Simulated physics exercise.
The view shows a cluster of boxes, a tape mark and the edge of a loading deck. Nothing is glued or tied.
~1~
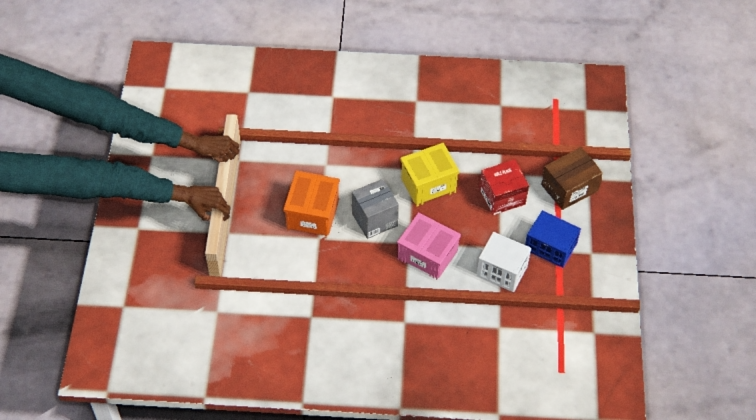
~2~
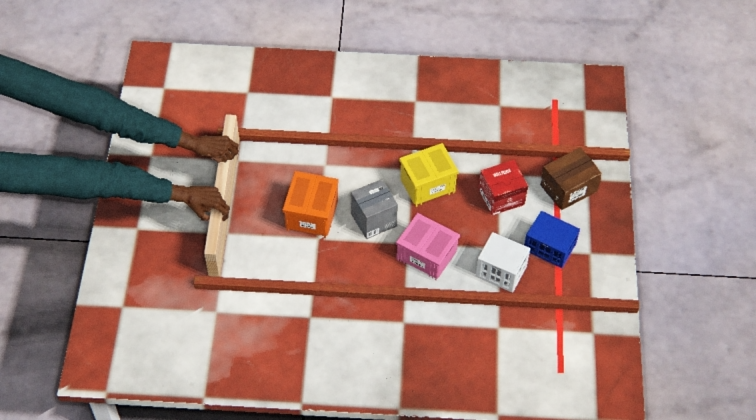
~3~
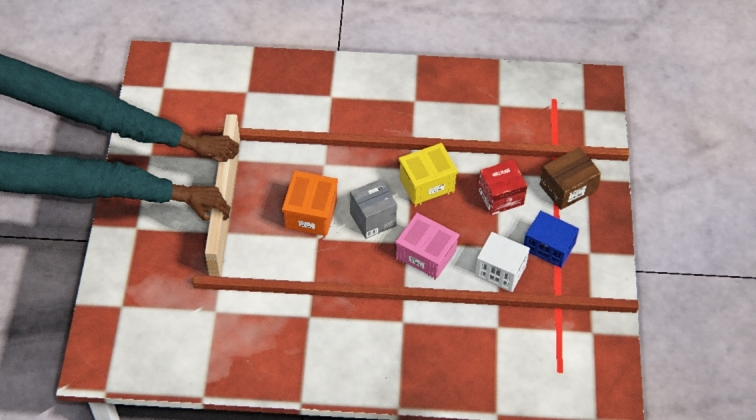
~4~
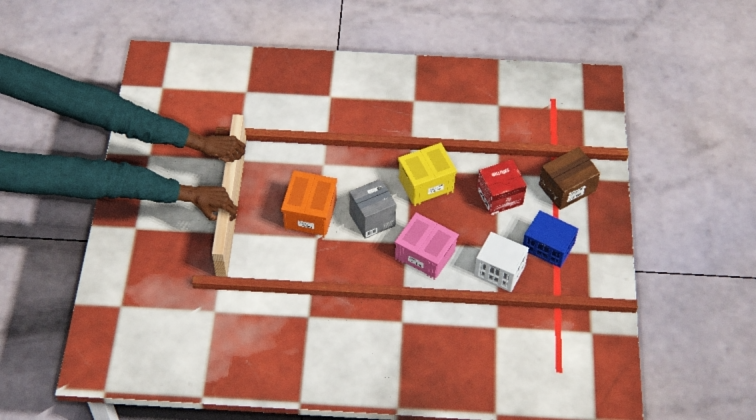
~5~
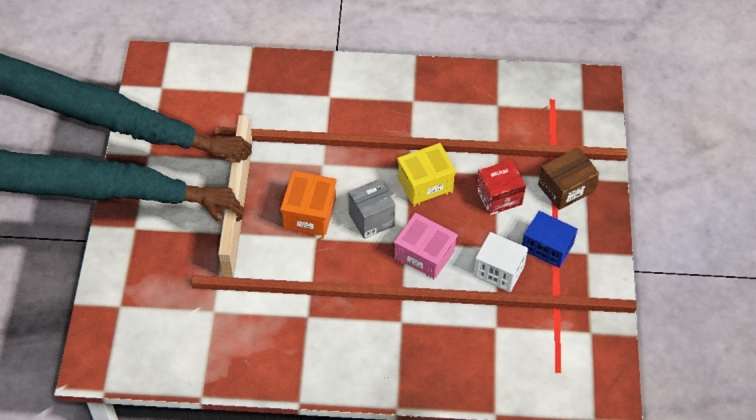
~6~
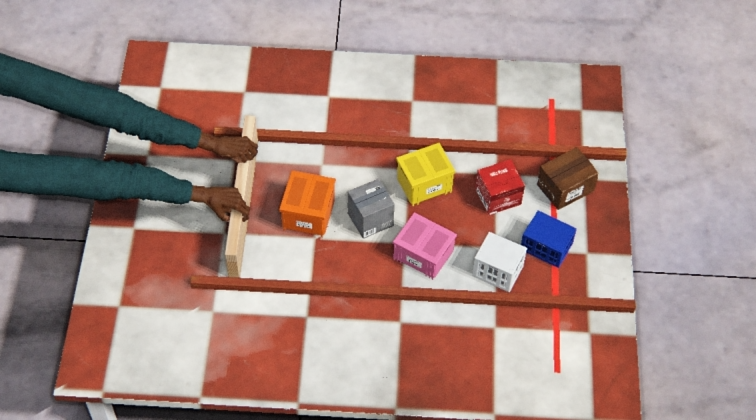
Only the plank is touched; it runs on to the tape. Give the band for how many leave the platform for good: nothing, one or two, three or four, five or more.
Band: One or two.
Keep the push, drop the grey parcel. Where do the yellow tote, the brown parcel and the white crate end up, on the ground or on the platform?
Outcome: The yellow tote holds its spot, the brown parcel goes off, the white crate holds its spot.
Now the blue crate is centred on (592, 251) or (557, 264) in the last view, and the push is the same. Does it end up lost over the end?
Note, in order: Drops; drops.
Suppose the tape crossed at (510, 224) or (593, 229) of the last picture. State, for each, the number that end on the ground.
In order, 0 then 5.
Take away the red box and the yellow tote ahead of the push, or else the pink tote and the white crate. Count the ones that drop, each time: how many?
The answer is 1 and then 2.
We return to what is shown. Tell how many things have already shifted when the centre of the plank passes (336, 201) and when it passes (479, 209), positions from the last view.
Answer - first 3, then 8.
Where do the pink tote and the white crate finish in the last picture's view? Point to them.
Looks like one lands around (577, 271), and the other around (620, 277).
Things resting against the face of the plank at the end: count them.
3 in contact.
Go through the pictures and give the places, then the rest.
In the first picture, brown parcel (572, 178); blue crate (552, 239); white crate (503, 262); plank (224, 195); tape (559, 227).
In the second picture, blue crate (552, 239); grey parcel (374, 209).
In the third picture, white crate (502, 262); pink tote (427, 247).
In the fourth picture, brown parcel (569, 179); orange tote (310, 204).
In the fifth picture, blue crate (549, 239); yellow tote (426, 175).
In the sixth picture, brown parcel (568, 179); blue crate (548, 239); white crate (499, 262); plank (242, 196); tape (554, 226).
Soon after, none off yet; brown parcel at rest near (568, 179); blue crate at rest near (548, 239); white crate at rest near (499, 262).
After that, none off yet; brown parcel at rest near (568, 179); blue crate at rest near (548, 239); white crate moving near (502, 264).
And then, none off yet; brown parcel displaced about its own width near (595, 172); blue crate displaced about its own width near (600, 247); white crate displaced about its own width near (559, 267).
In the end, the number that fall off is one or two; gone, blue crate and brown parcel.
